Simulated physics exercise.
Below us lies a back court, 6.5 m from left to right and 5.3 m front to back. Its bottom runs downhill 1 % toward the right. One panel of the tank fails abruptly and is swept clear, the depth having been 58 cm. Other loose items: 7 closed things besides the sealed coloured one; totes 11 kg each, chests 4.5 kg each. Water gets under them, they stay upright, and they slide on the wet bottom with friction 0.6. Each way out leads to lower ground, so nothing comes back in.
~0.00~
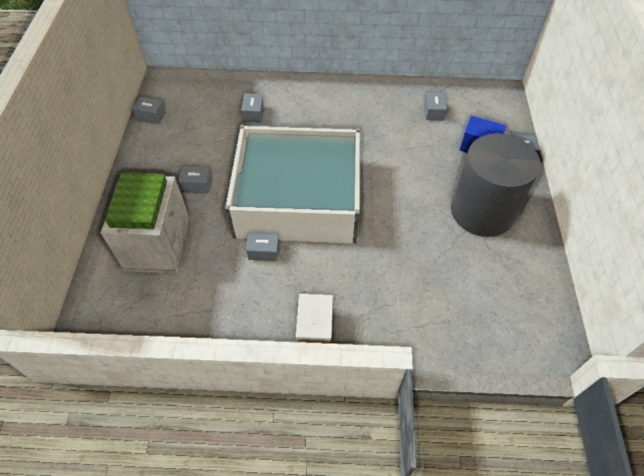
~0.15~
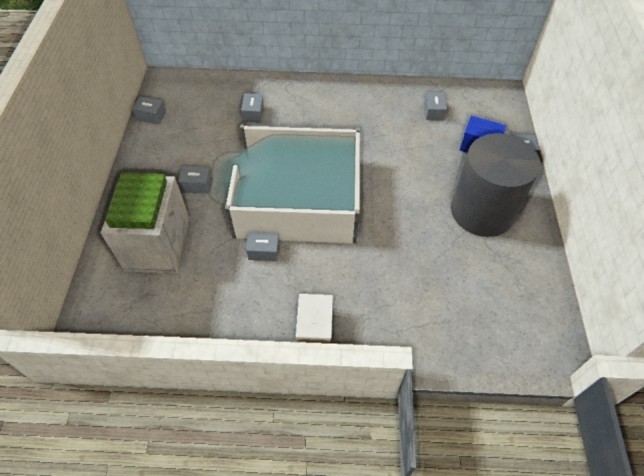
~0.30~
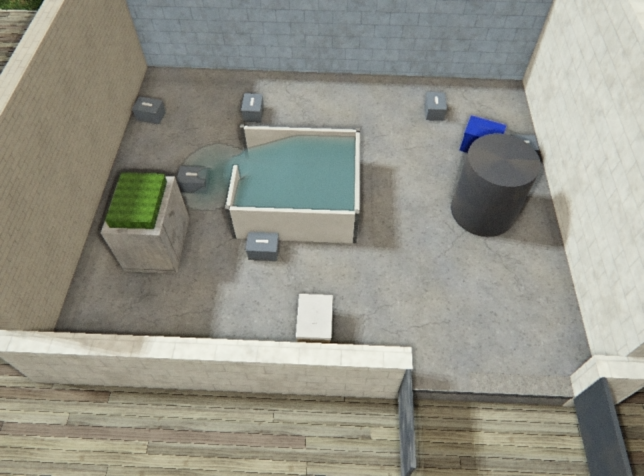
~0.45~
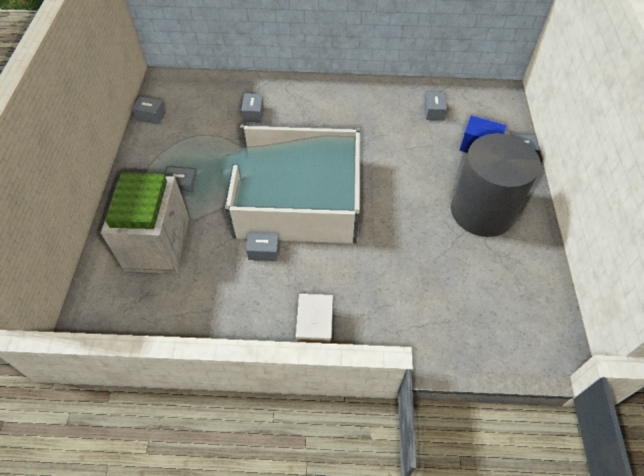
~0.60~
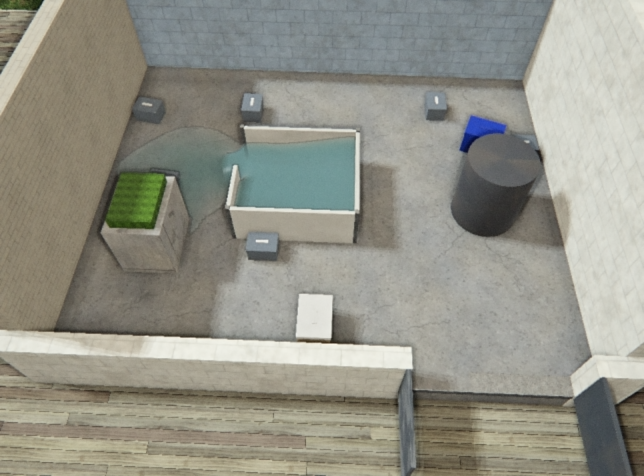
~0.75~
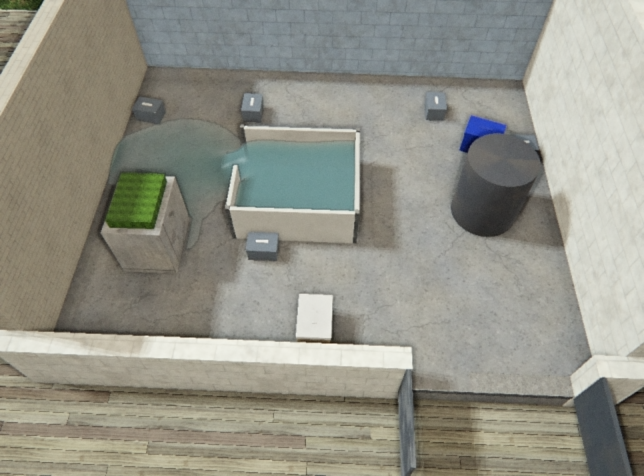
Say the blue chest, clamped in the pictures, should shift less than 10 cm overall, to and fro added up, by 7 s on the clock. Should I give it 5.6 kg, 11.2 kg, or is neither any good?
I would pick 5.6 kg.
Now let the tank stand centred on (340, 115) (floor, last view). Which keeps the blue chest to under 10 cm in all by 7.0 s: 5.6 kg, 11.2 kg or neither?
Well, then the lighter one is plenty.
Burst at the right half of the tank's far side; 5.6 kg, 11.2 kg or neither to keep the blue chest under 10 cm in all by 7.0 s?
Answer: Neither of them.
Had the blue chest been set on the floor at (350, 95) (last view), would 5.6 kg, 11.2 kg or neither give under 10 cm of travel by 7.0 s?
Short version: Not even the heavier.
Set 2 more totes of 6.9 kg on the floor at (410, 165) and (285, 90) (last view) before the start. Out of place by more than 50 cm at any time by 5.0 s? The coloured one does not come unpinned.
So the first one stays inside and the second one crosses the line.
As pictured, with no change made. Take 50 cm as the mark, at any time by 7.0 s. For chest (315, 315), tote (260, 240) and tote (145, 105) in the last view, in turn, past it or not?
In sequence the three objects are farther, not as far and farther.
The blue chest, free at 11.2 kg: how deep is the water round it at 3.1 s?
Around 0 cm.
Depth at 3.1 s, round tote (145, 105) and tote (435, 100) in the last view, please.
About 7 and 0 cm.
After 1.4 s the blue chest would be 0 cm from its start with 5.6 kg and 0 cm from its start with 11.2 kg; 0 cm of water round it then.
After 3.1 s the blue chest would be 0 cm from its start with 5.6 kg and 0 cm from its start with 11.2 kg; 0 cm of water round it then.
After 4.9 s the blue chest would be 0 cm from its start with 5.6 kg and 0 cm from its start with 11.2 kg; 0 cm of water round it then.
After 7.0 s the blue chest would be 0 cm from its start with 5.6 kg and 0 cm from its start with 11.2 kg; 2 cm of water round it then.
